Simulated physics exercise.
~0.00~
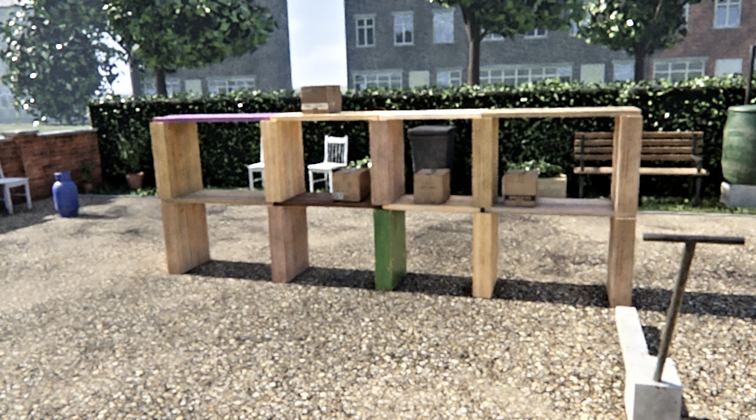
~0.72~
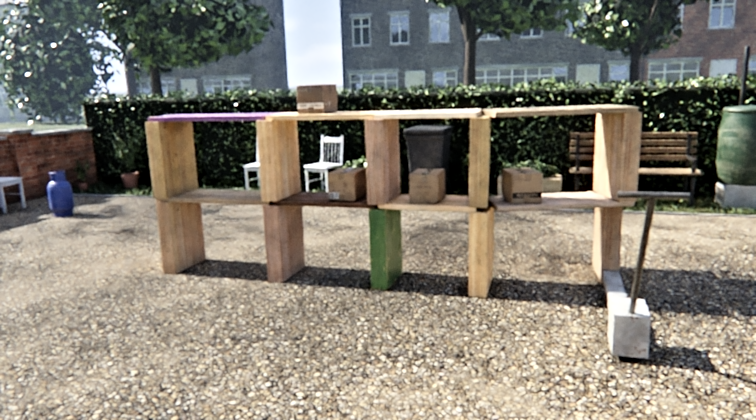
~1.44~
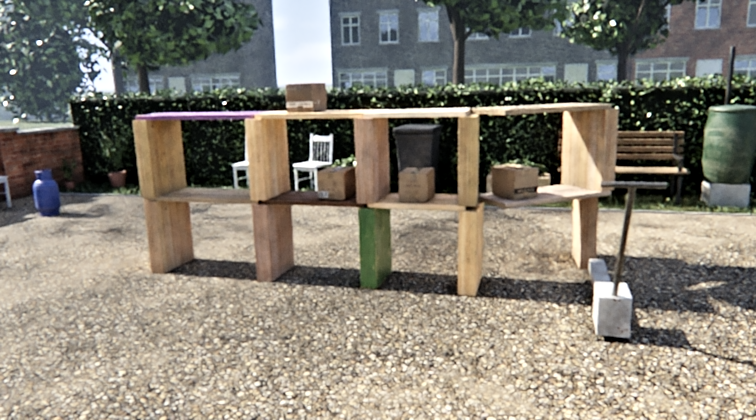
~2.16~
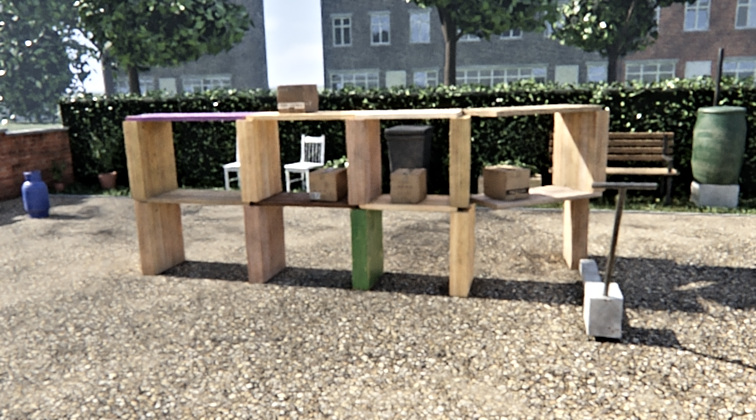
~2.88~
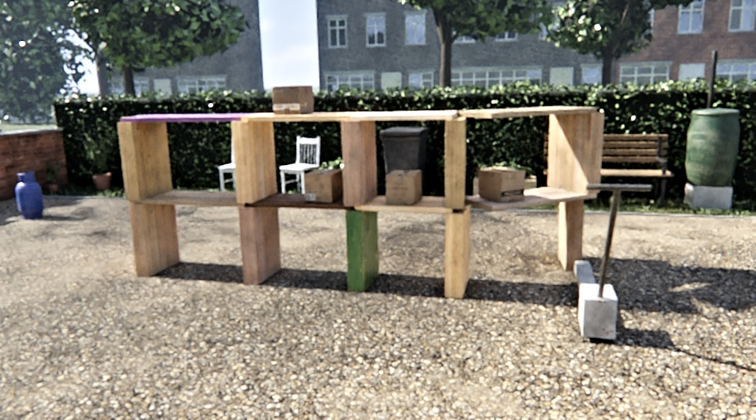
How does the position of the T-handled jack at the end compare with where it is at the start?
At the start the jack stands nearer the viewer, in front of the right end of the wooden run. By the end it has moved farther back across the gravel, and it appears higher and more to the left in the view.
